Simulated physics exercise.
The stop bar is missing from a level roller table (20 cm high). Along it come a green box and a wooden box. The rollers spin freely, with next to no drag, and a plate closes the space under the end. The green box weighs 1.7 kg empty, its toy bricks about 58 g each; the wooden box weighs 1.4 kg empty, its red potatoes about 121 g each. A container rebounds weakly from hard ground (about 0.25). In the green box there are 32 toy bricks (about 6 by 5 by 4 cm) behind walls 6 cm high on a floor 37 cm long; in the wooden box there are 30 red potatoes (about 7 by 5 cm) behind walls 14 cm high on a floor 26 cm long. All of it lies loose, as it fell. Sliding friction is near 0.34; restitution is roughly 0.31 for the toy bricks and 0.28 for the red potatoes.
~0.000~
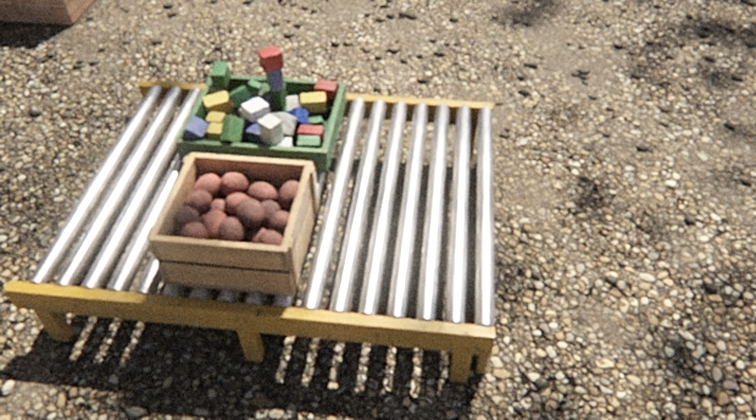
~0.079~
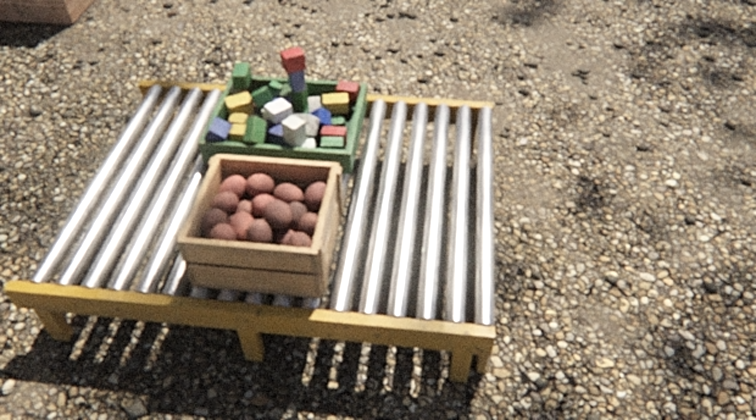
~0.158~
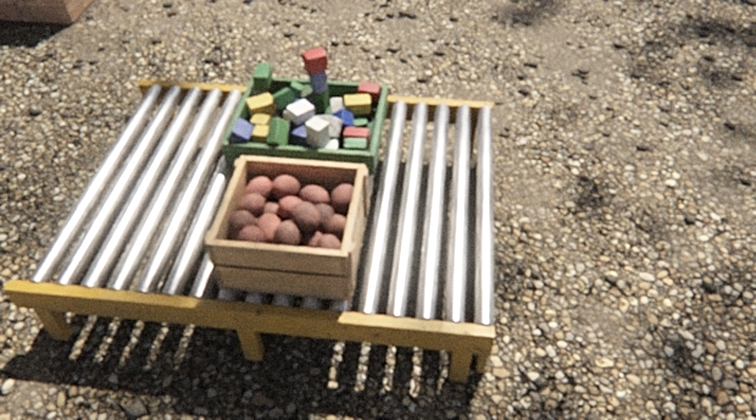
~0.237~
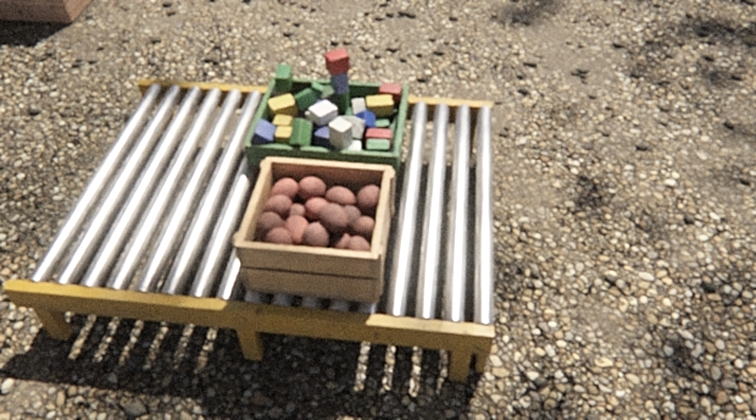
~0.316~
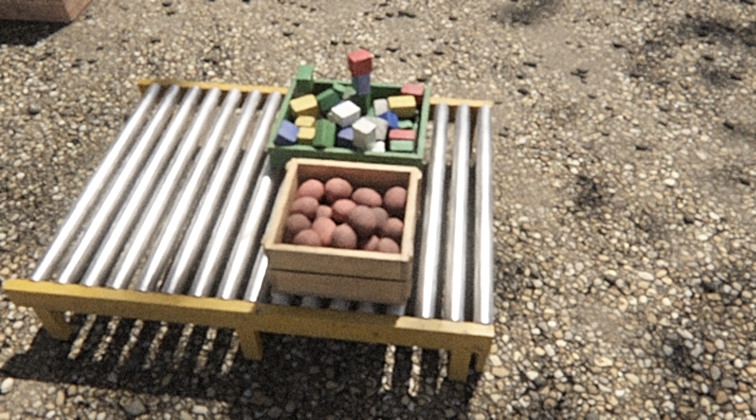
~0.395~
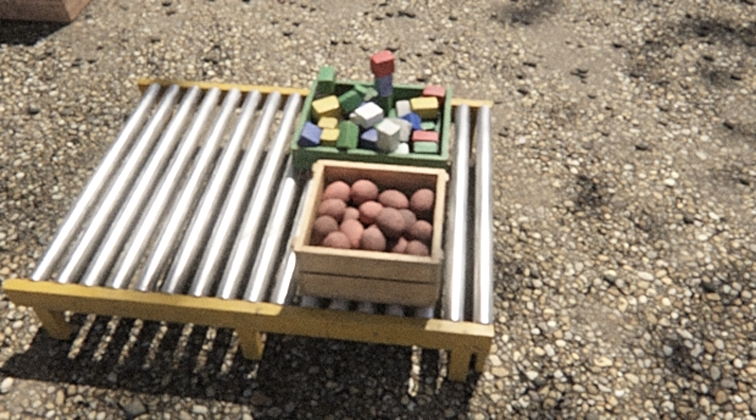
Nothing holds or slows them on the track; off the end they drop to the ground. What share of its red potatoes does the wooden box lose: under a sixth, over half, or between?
Fewer than one in six of the red potatoes leave the wooden box.
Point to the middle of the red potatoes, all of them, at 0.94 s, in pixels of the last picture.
At about (566, 275).
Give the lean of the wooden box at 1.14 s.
About 15°.
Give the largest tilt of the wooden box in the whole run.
About 40°.
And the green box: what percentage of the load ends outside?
About: Green box 20 per cent.
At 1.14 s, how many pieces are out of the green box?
About: Green box 0.
After 0.51 s, the leading end passes the last roller.
After 0.94 s, the green box leans 7° with 0 of 32 out and the wooden box leans 26° with 0 of 30 out.
After 1.14 s, the green box leans 9° with 0 of 32 out and the wooden box leans 15° with 0 of 30 out.
After 1.49 s, the green box is level with 4 of 32 out and the wooden box is level with 1 of 30 out.
Final count (at 1.63 s), the green box is level with 5 of 32 out and the wooden box is level with 1 of 30 out. Asked share, 1 of 30, 3 per cent.
